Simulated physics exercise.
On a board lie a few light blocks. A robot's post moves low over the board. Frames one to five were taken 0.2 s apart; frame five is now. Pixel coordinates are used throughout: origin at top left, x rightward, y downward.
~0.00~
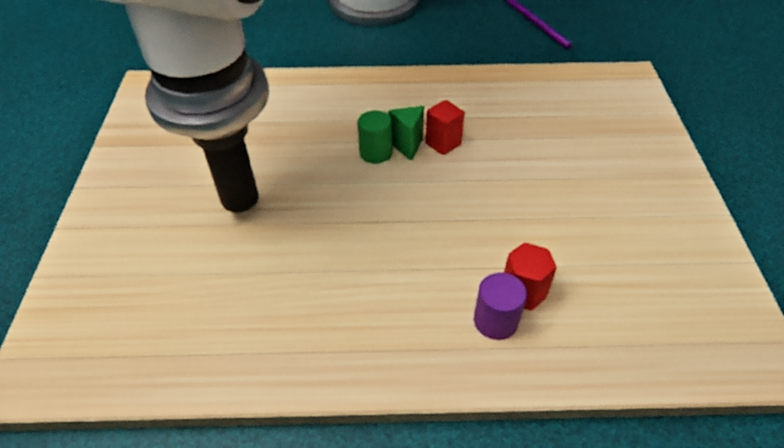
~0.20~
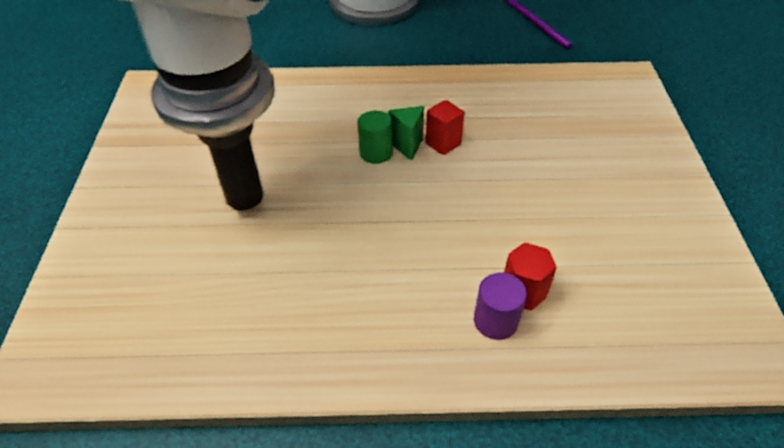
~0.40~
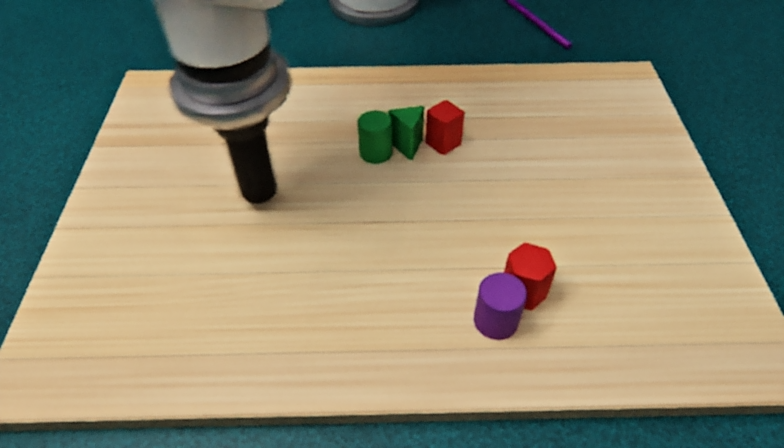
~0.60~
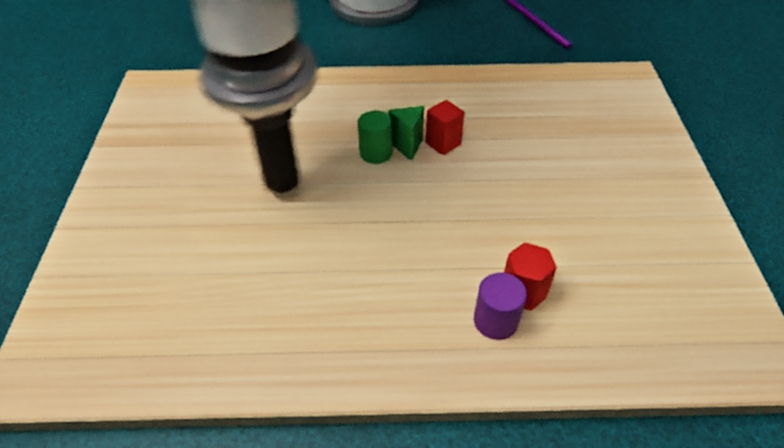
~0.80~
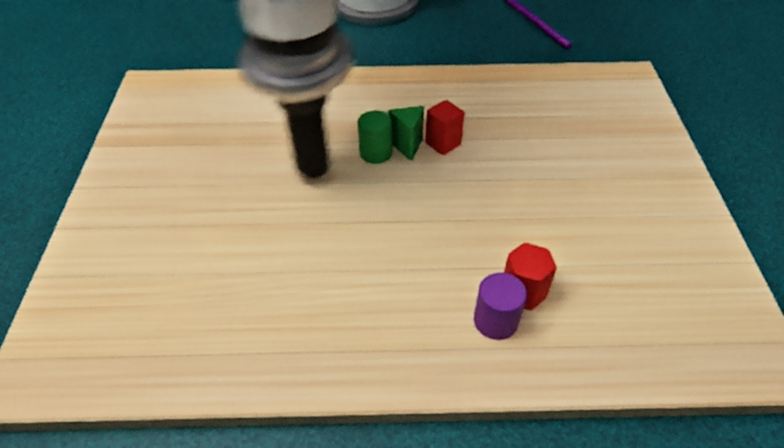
A robot's black post, hanging from a grey and white arm, moves low over a pale wooden board on a teal surface, seen from above at an angle by a still camera. A green cylinder, a green three-sided block and a red block sit in a row near the back, with a purple cylinder and red hexagonal block at lower right. The post slides rightward and slightly back, gaining speed, while the blocks stay still.
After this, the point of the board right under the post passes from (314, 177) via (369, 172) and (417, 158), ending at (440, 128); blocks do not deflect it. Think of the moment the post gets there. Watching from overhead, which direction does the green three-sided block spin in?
Looking from above, the answer is counterclockwise.
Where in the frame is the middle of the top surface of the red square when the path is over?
Its top middle is near (473, 94).
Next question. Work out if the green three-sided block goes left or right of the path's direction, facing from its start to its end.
Out to the left.
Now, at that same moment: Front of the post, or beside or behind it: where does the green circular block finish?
I think the post loses the green circular block somewhere along the way.
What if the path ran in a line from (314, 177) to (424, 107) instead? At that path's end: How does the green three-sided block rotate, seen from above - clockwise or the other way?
It turns clockwise.
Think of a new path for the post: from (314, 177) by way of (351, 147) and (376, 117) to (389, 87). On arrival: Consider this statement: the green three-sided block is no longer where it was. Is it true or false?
True - the claim holds.
On the path given first. One third of the way, post (368, 163); green circular block (379, 117).
Two thirds of the way, post (418, 148); green circular block (382, 114); green three-sided block (415, 101).
At the end, post (440, 118); green circular block (382, 114); green three-sided block (417, 86), turned 110° anticlockwise; red square (473, 94), turned 40° clockwise.
